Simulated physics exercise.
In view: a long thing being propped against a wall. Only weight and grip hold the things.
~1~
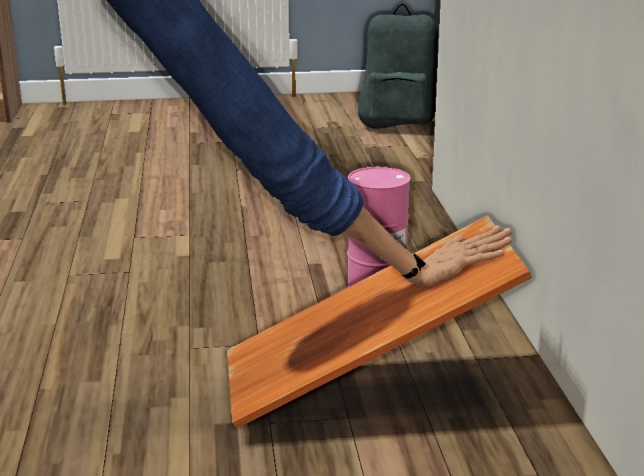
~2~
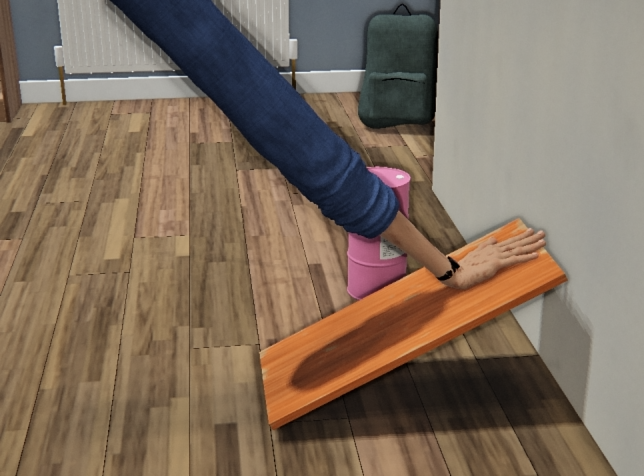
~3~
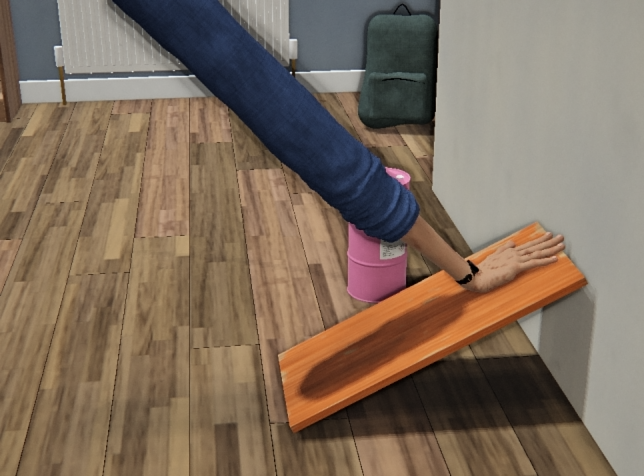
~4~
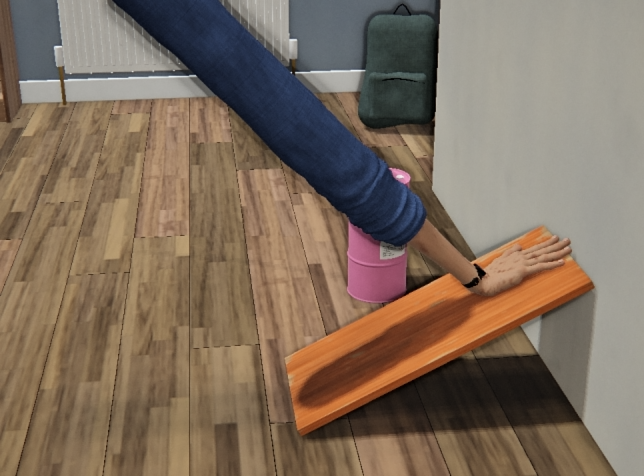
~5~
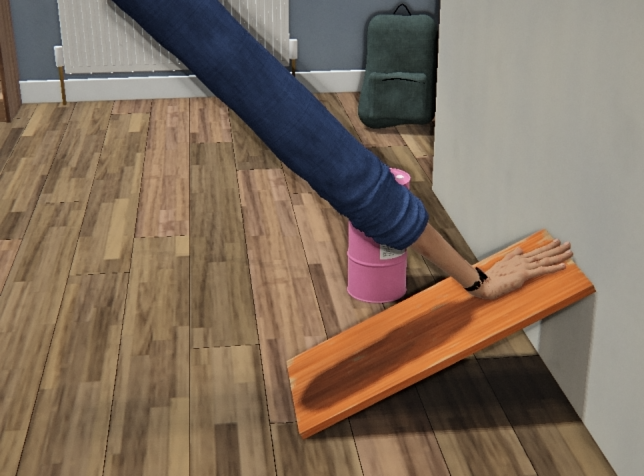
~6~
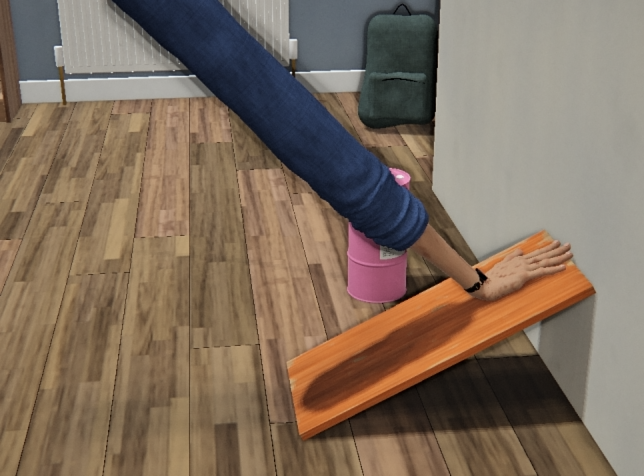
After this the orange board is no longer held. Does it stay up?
In the end the board slips out.
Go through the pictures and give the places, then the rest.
The first frame shows on its way; orange board (368, 317); pink canister (378, 235).
The second frame shows on its way; orange board (402, 319).
The third frame shows on its way; orange board (421, 322).
The fourth frame shows on its way; orange board (428, 325).
The fifth frame shows propped up under the hand; orange board (430, 329).
The sixth frame shows propped up under the hand; orange board (430, 330).
Then, 0.20 s later than the last frame, orange board 7° lower than it was left near (423, 345).
Then, 0.30 s later than the last frame, orange board 21° lower than it was left near (410, 377).
Then, 0.40 s later than the last frame, orange board 27° lower than it was left near (407, 391).
When it is over, moved from the start, orange board; pink canister as before. End places, in pixels of the last picture, orange board near (407, 391). The board gives way.
